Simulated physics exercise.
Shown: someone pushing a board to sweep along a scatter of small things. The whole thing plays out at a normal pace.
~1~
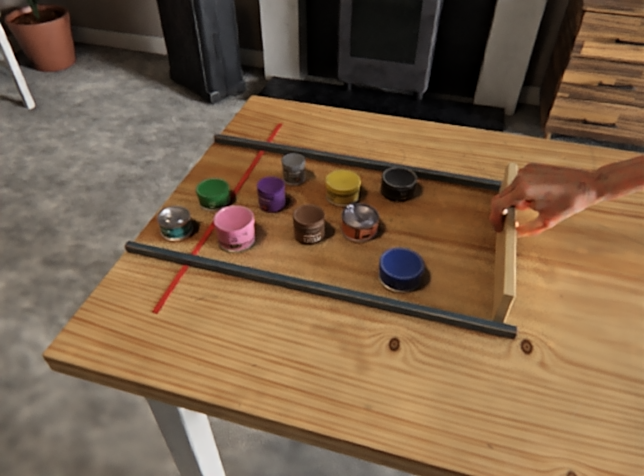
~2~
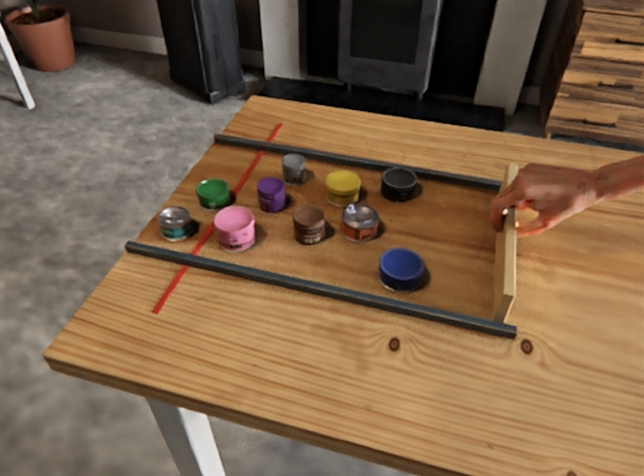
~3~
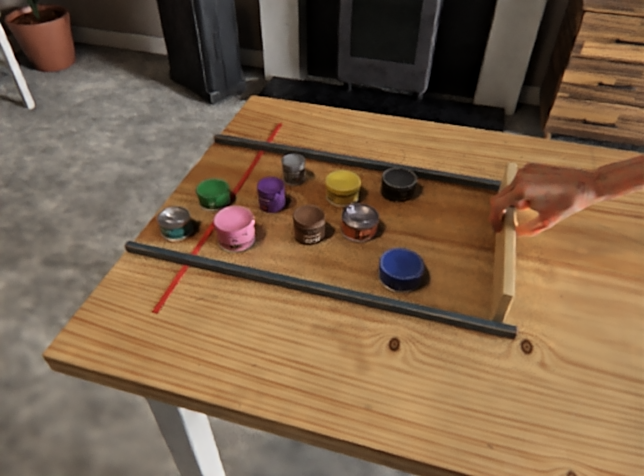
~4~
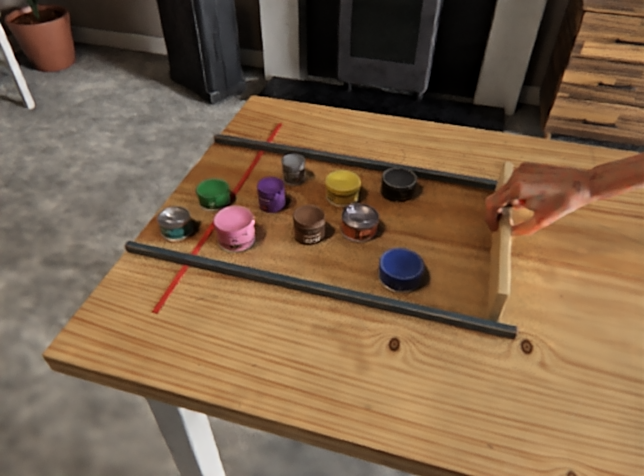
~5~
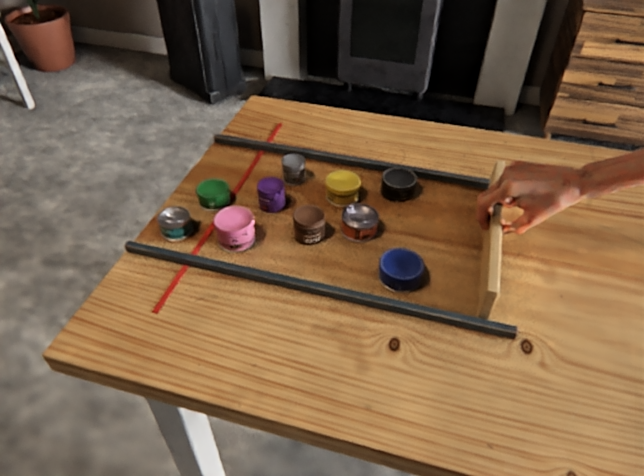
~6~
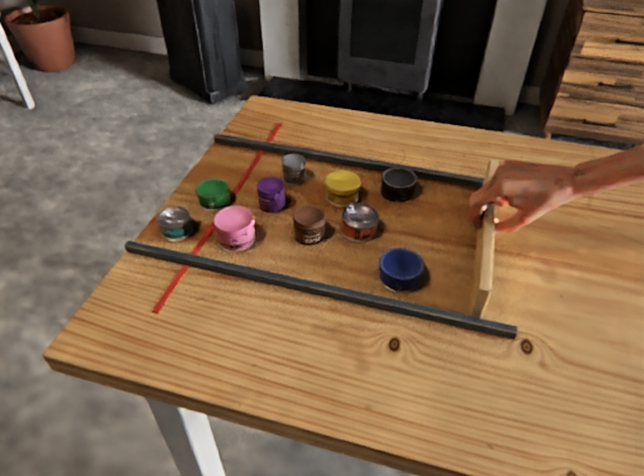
A hand reaches in from the right over a light wooden table, seen from above at an angle, with a grey floor, dark furniture and a reddish plant pot behind. Between two dark rails sit small round containers, green, turquoise, pink and purple near a red line at left, then grey, brown, yellow, orange, black and blue. The hand slides an upright wooden board slightly left, touching none, while the containers and camera stay still.
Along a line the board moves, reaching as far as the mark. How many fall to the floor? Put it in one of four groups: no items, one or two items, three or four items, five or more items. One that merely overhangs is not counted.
Group: One or two items.
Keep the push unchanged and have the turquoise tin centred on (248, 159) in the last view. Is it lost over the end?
Here the turquoise tin stays aboard.
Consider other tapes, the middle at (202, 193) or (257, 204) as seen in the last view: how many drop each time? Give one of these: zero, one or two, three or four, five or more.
Count of falls, case 1: Five or over; case 2: None.
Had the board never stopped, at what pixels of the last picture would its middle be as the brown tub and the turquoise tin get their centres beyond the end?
Near (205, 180) and (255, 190).
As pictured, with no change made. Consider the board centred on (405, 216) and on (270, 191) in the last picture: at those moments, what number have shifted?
At the first place 2, at the second 10.
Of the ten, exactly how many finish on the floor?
That makes a total of 1.
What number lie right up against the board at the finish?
All in all, 4.
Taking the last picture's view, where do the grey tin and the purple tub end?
First: About (212, 157); second: About (197, 175).
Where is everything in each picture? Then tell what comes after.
In the first frame, turquoise tin (175, 223); green pot (213, 195); pink pot (235, 229); board (506, 235); tape (231, 199).
In the second frame, green pot (214, 195); orange tin (360, 223).
In the third frame, pink pot (235, 229); yellow tin (343, 188).
In the fourth frame, turquoise tin (176, 224); brown tub (309, 225).
In the fifth frame, green pot (214, 195); purple tub (271, 195).
In the sixth frame, turquoise tin (176, 224); green pot (214, 195); pink pot (235, 229); board (486, 231); tape (231, 199).
Soon after, none off yet; turquoise tin at rest near (176, 224); green pot at rest near (214, 195); pink pot at rest near (235, 229).
In the end, the number that fall off is one or two; gone, turquoise tin.
